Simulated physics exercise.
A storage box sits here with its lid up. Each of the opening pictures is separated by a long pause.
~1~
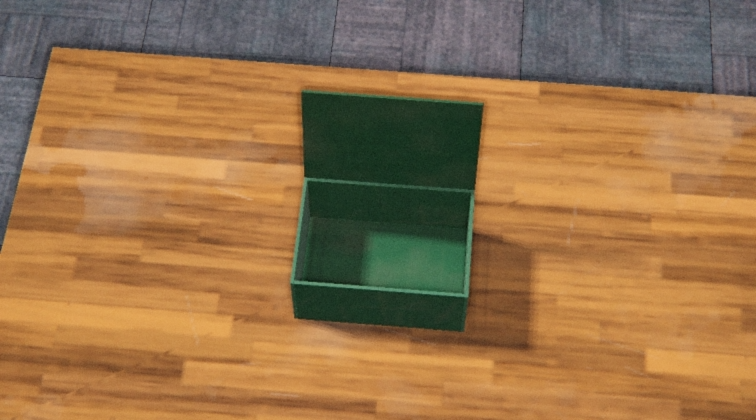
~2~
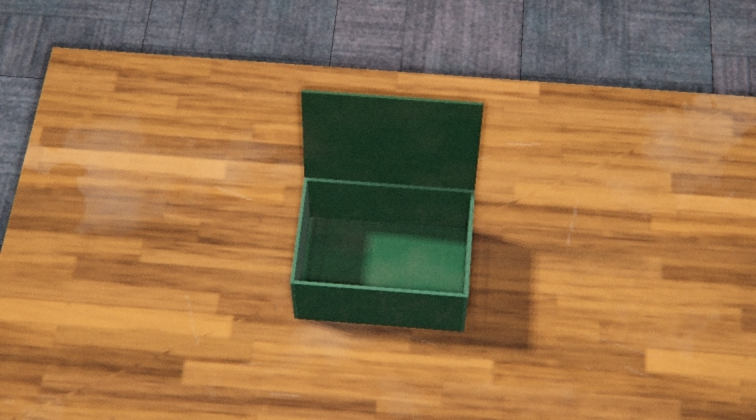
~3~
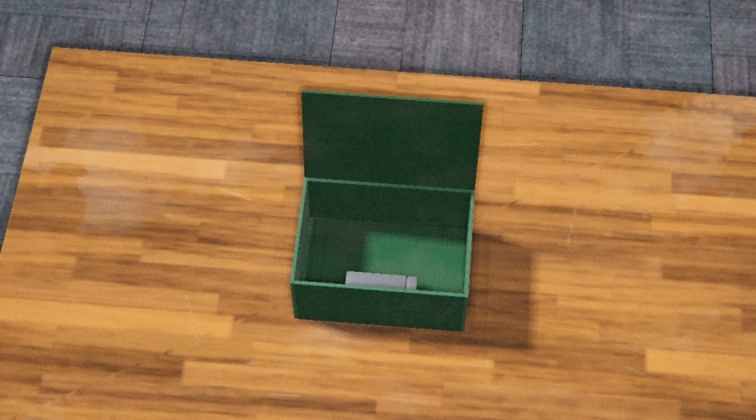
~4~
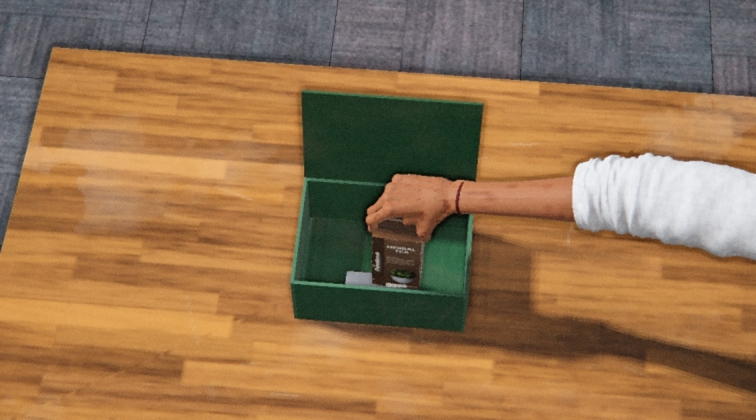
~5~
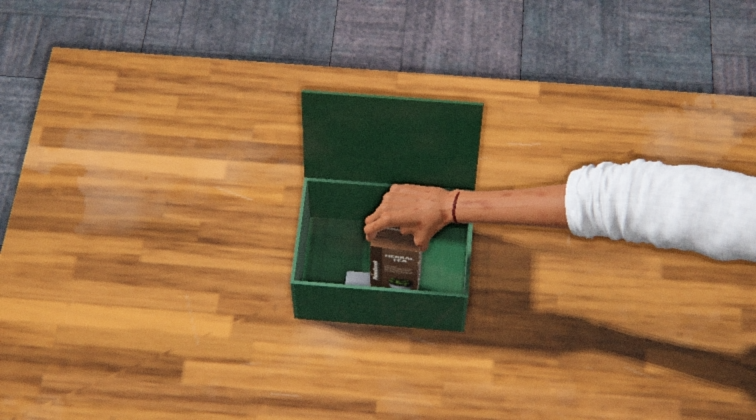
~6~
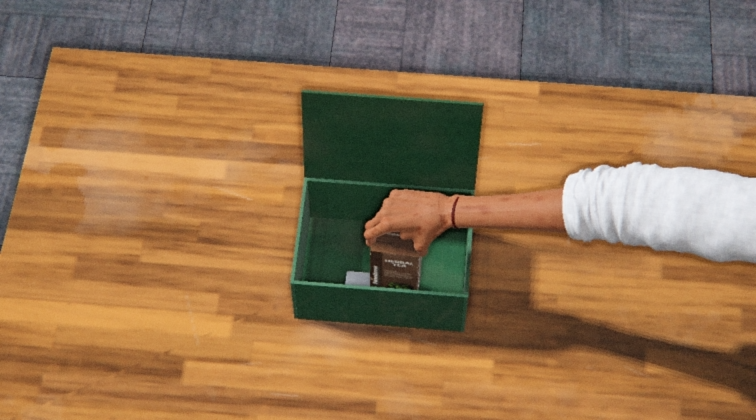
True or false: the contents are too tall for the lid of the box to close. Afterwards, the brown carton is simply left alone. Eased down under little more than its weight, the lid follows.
True.
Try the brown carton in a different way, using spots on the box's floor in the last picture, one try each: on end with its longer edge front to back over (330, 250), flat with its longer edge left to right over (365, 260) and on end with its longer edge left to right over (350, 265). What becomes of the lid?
The first time it is kept open, the next time it goes down completely, and the last time it is kept open.
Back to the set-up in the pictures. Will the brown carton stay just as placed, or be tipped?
Once everything settles, it ends up at a slant.
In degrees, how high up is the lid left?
The answer is about 14 degrees.
Then, 0.70 s later than the last frame, brown carton tilted by 32° near (397, 268); grey shaker moved well along.
Then, 1.60 s later than the last frame, lid 57° above the rim; brown carton tilted by 33° near (397, 268); grey shaker moved well along.
When it is over, lid 14° above the rim; moved from the start, grey shaker and brown carton. End places, in pixels of the last picture, brown carton near (397, 268).
